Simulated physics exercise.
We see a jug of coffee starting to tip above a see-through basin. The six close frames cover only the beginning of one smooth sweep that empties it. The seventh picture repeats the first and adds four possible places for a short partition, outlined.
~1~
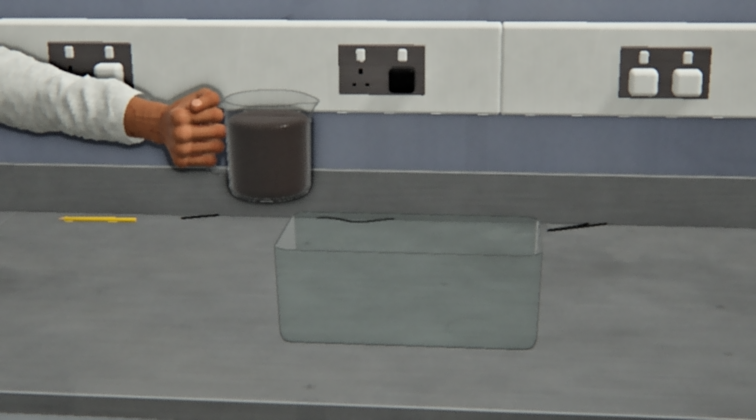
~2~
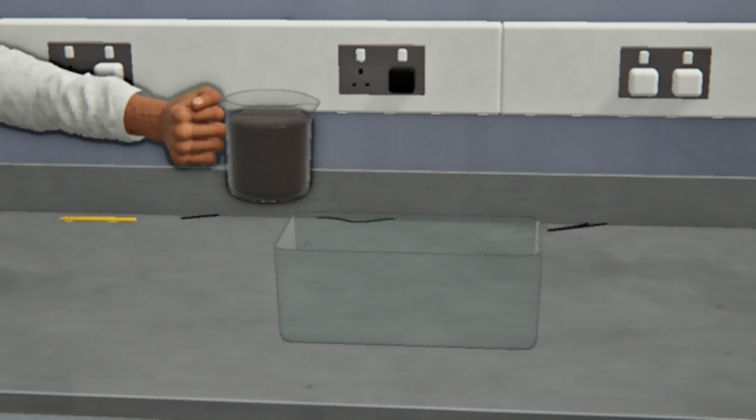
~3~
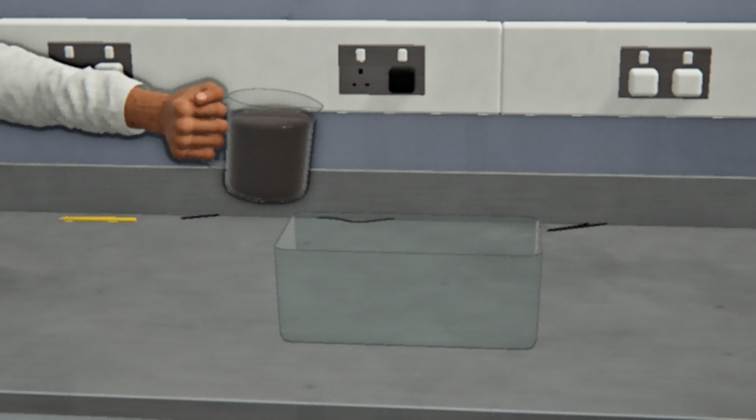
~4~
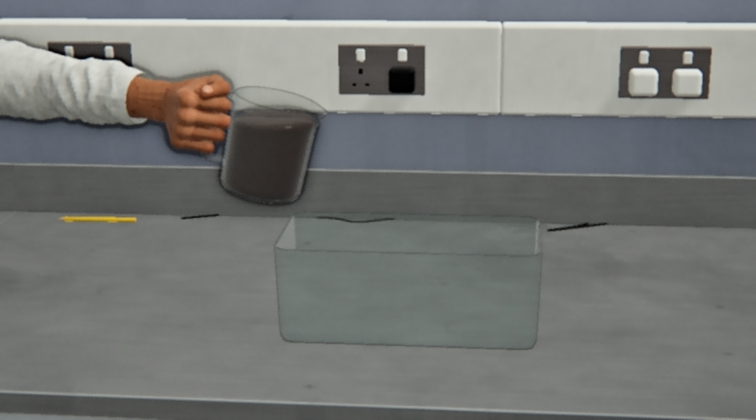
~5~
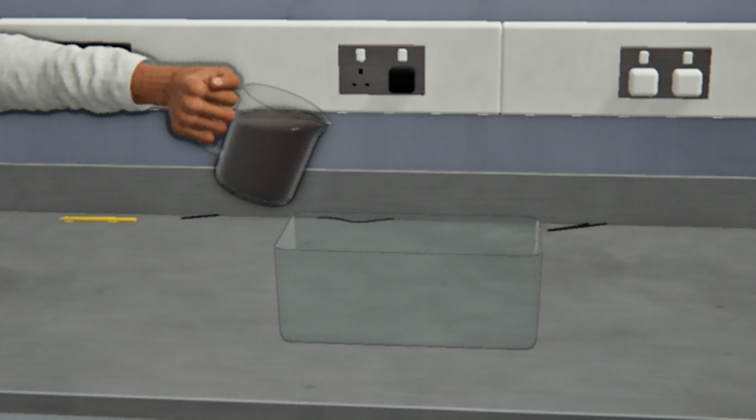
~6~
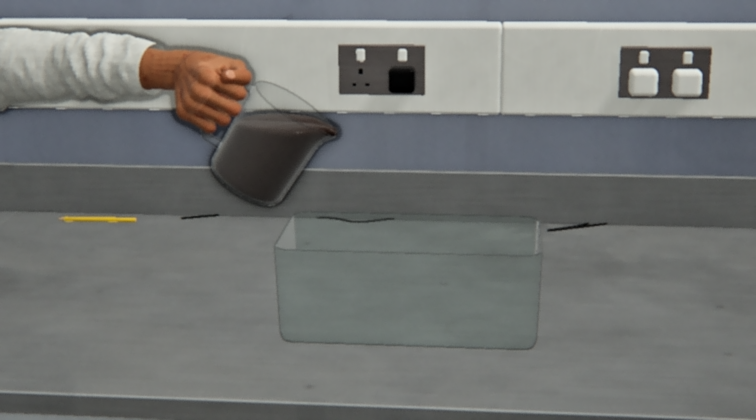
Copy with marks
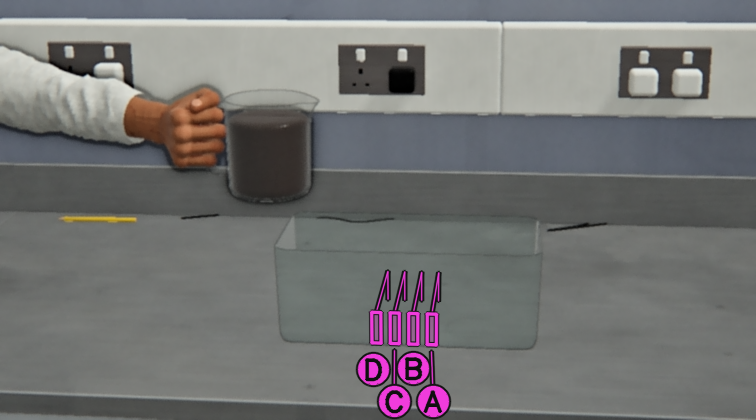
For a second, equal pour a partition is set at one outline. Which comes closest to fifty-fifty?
Best: D.
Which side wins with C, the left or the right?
More ends on the left.
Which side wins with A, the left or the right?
The left side.
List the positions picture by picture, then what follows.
In the first picture, upright, lip at (317, 101); basin from (280, 339) to (537, 348); nothing has left yet.
In the second picture, upright, lip at (319, 102); nothing has left yet.
In the third picture, tipped about 6°, lip at (322, 106); nothing has left yet.
In the fourth picture, tipped about 13°, lip at (326, 113); nothing has left yet.
In the fifth picture, tipped about 22°, lip at (331, 123); nothing has left yet.
In the sixth picture, tipped about 33°, lip at (334, 135); coffee is over the lip, down to (334, 135).
On the marked copy, A at (431, 351); B at (412, 350); C at (394, 350); D at (376, 349).
With A, about 93 % ends left of the wall and 5 % right of it.
With B, about 93 % ends left of the wall and 5 % right of it.
With C, about 85 % ends left of the wall and 14 % right of it.
With D, about 47 % ends left of the wall and 53 % right of it.
